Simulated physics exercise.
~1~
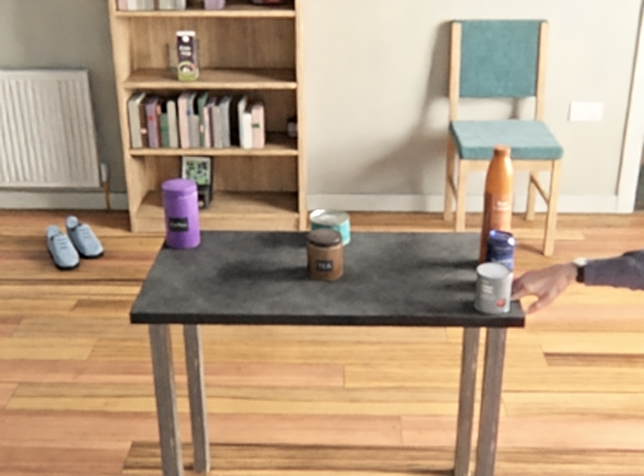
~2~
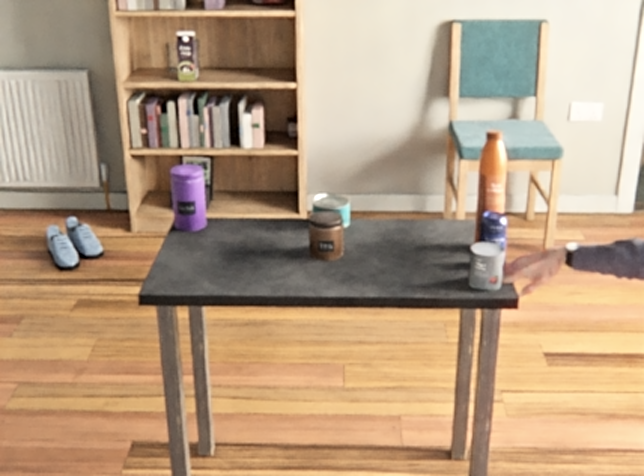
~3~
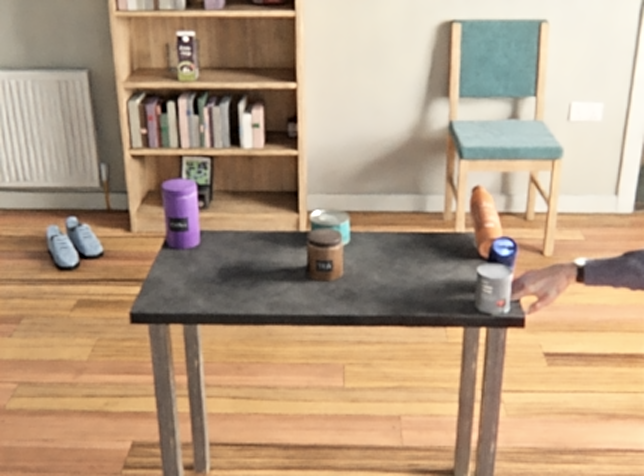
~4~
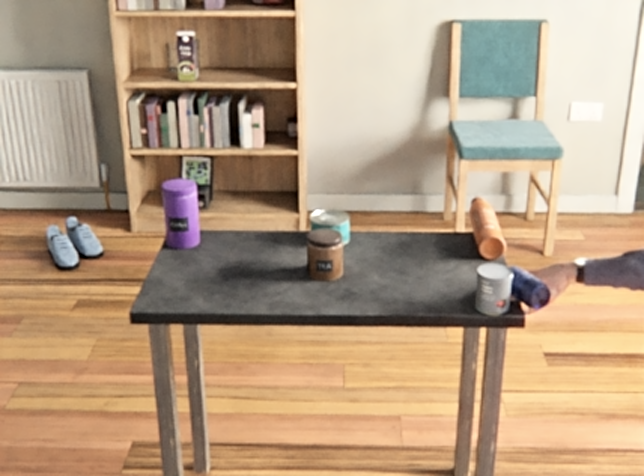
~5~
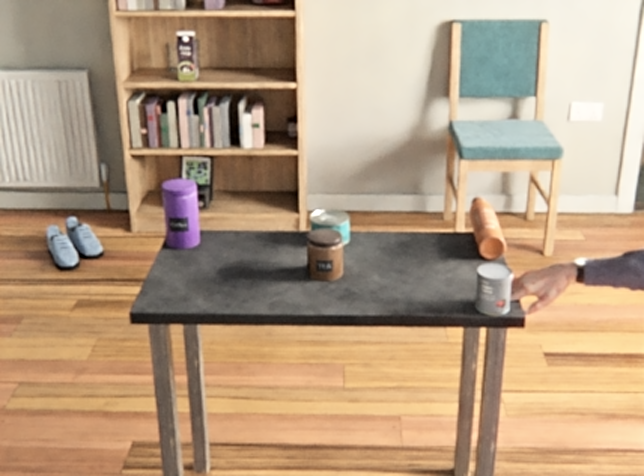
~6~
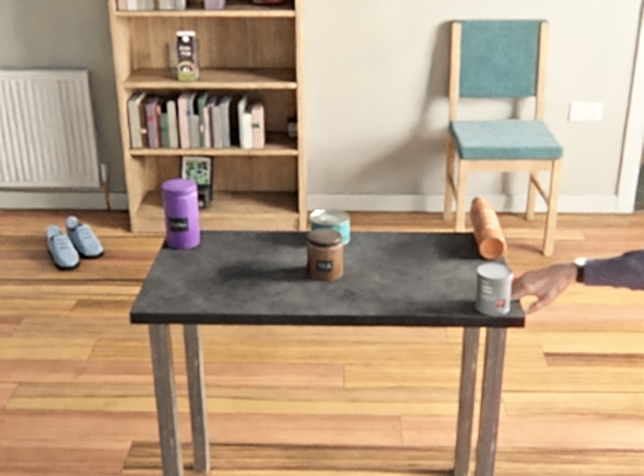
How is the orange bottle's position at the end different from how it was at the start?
At the start the orange bottle was standing upright on the table, but at the end it was lying on its side there.
